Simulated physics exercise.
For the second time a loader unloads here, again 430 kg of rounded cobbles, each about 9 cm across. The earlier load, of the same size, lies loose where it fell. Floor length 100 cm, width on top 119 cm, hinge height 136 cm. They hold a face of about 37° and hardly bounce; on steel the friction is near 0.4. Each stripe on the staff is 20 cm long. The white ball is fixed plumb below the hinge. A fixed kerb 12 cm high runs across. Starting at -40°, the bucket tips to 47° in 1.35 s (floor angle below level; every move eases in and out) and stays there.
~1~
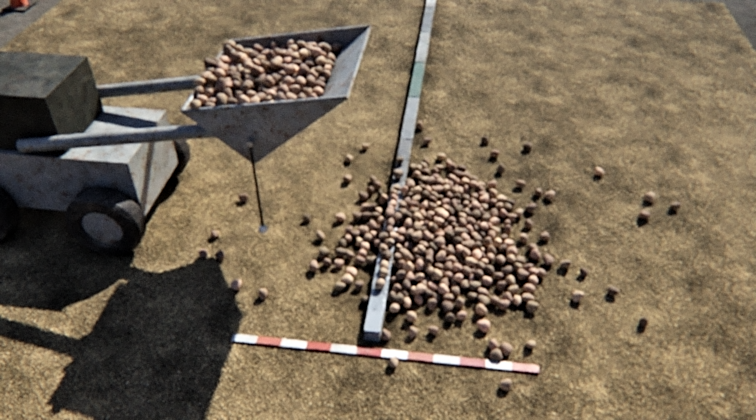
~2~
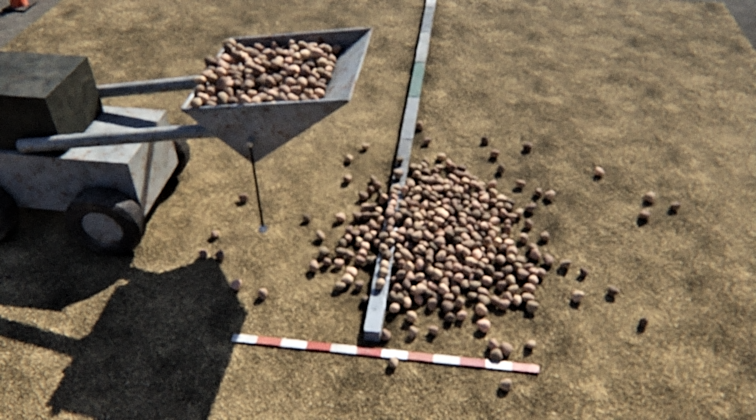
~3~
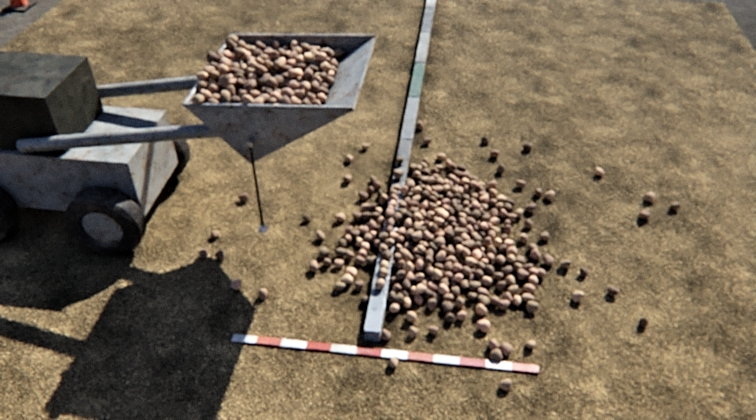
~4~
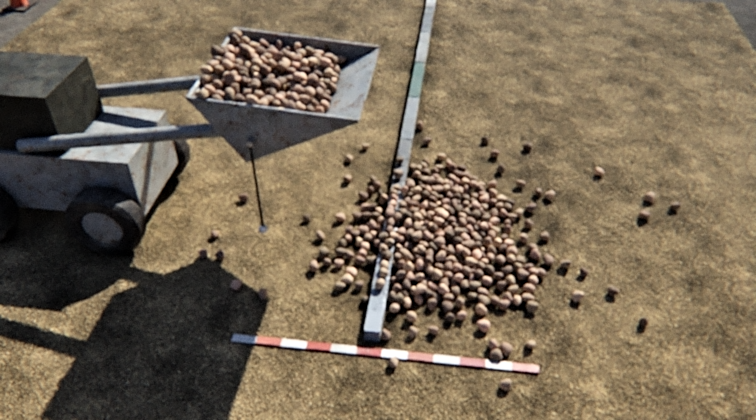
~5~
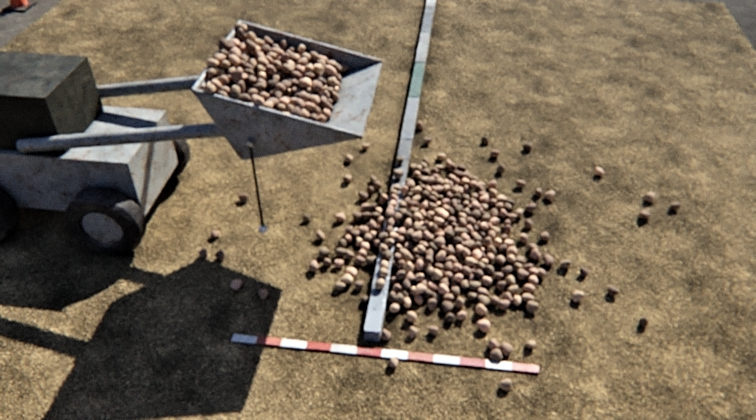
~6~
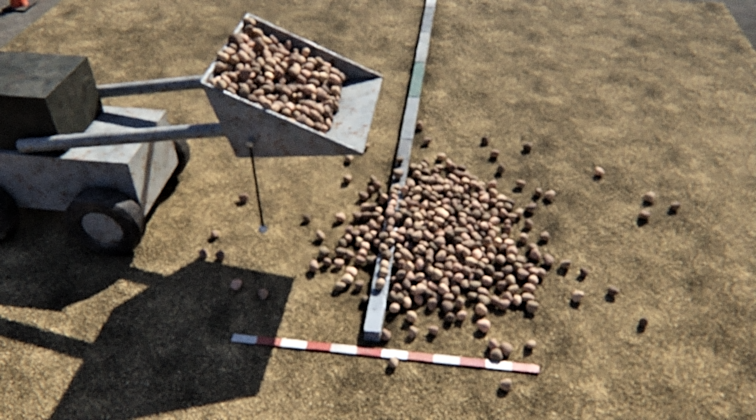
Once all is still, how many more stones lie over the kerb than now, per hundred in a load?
Roughly 24 per cent of a load more.
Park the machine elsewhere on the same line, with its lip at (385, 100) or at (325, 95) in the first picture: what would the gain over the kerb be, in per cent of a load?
About 70 and 10 per cent.
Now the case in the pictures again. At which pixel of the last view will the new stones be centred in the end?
Their middle is at about (370, 222).
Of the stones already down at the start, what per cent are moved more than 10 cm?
About 5 per cent.
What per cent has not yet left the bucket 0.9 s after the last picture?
It holds some 35 per cent.
Then, 0.4 s after the last picture the floor is at 33°; in per cent of one load, 99 in the bucket, 17 on this side of the kerb, 85 over the kerb; the foremost stones are at (624, 242).
Then, 0.9 s after the last picture the floor is at 47°; in per cent of one load, 35 in the bucket, 81 on this side of the kerb, 85 over the kerb; the foremost stones are at (624, 242).
Then, 1.2 s after the last picture the floor is at 47°; in per cent of one load, 0 in the bucket, 98 on this side of the kerb, 103 over the kerb; the foremost stones are at (624, 242).
Then, 3.9 s after the last picture the floor is at 47°; in per cent of one load, 0 in the bucket, 91 on this side of the kerb, 110 over the kerb; the foremost stones are at (624, 242). Net gain over the kerb, 24.
